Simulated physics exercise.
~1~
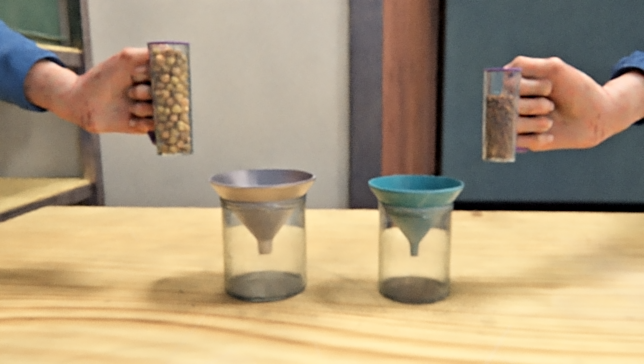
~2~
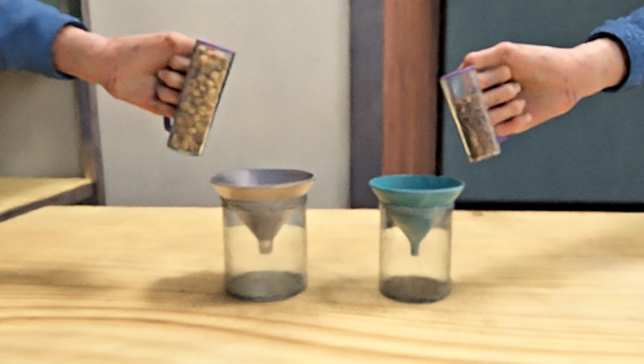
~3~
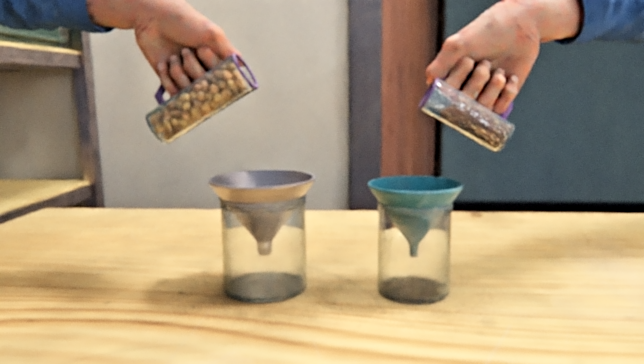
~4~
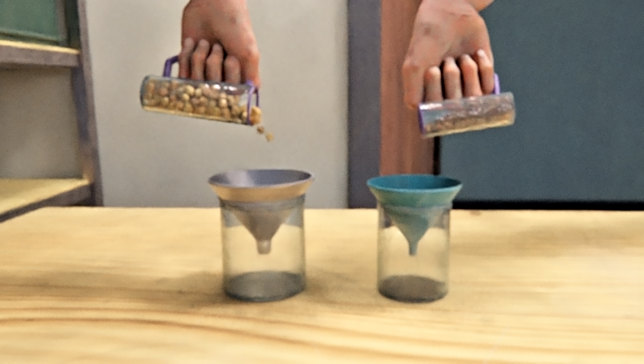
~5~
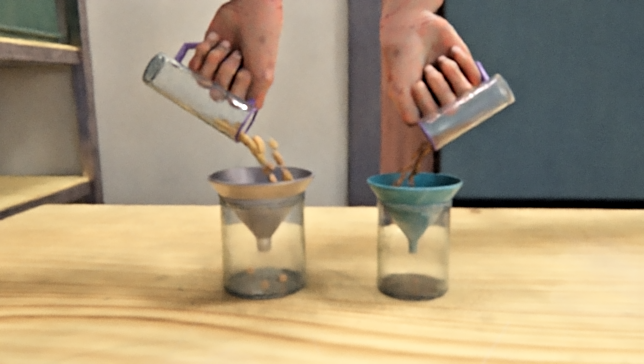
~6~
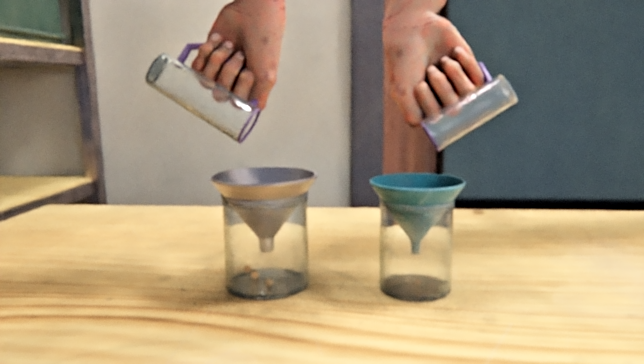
Two hands tipped clear cups over a grey funnel and a teal one, pouring pale beads into the left and smaller brown bits into the right, until both cups were empty and nearly everything stayed stuck in the funnels, with few pieces below.
